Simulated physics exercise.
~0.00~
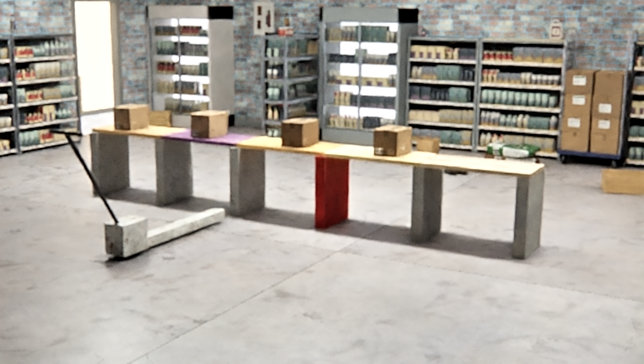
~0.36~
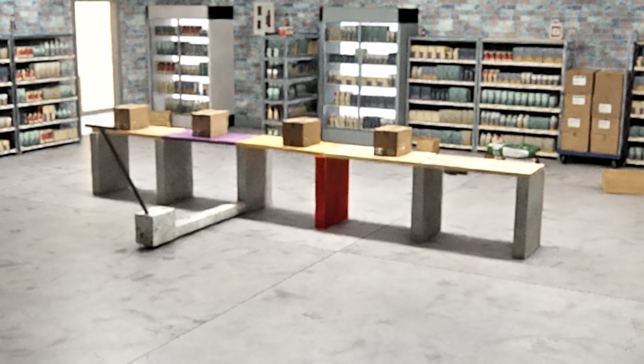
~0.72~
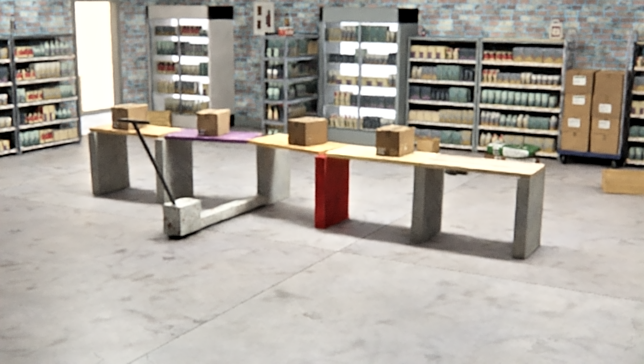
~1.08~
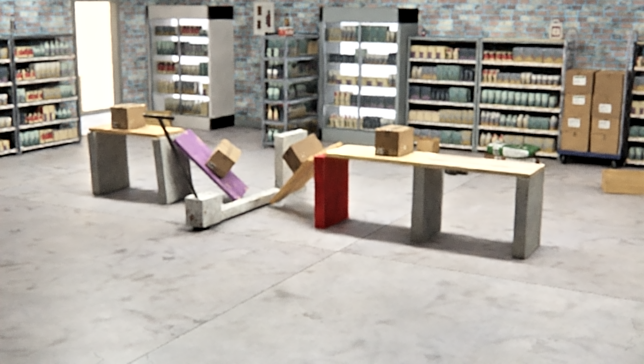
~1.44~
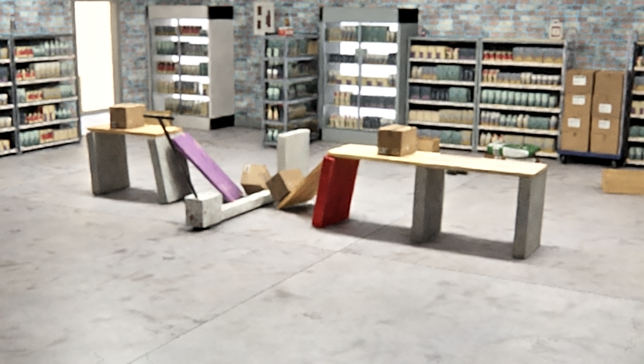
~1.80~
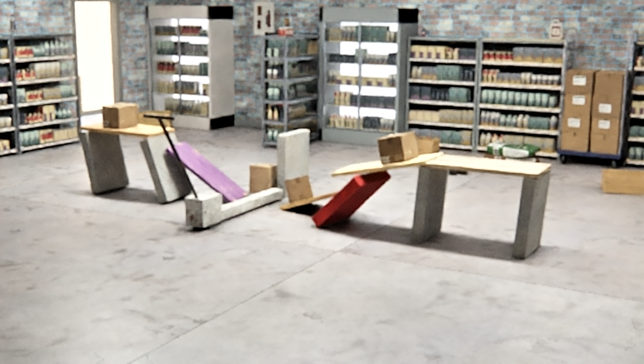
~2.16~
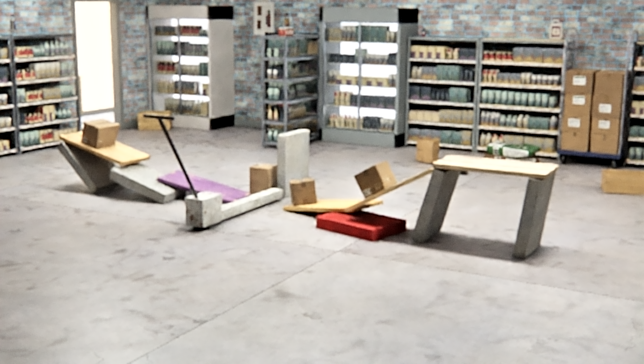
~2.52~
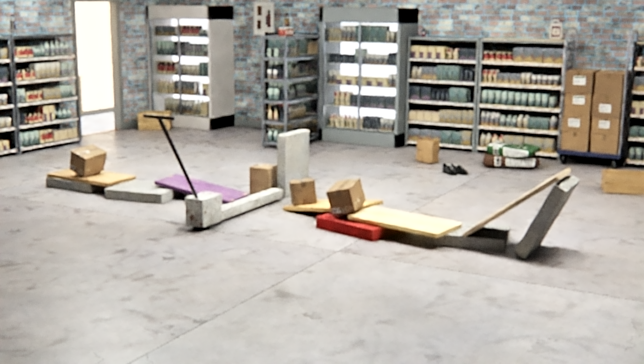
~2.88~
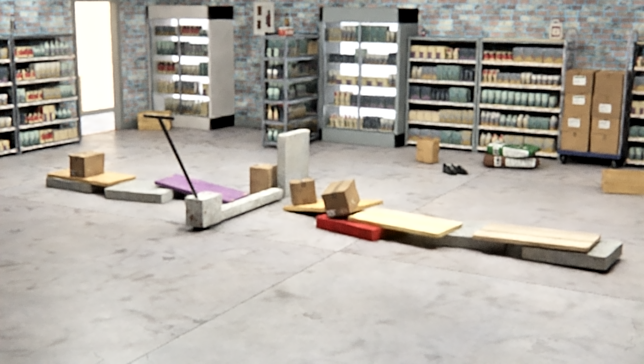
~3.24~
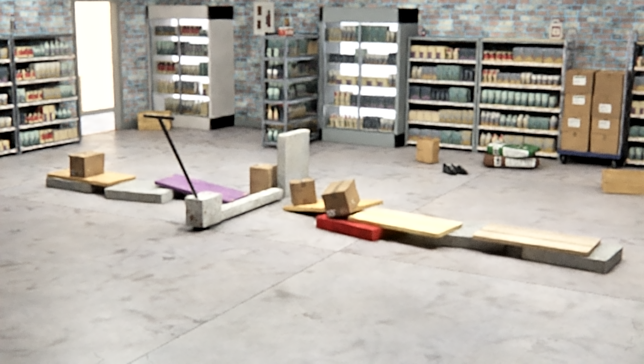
A long shelf collapses span by span after a floor jack shoves out one support block.
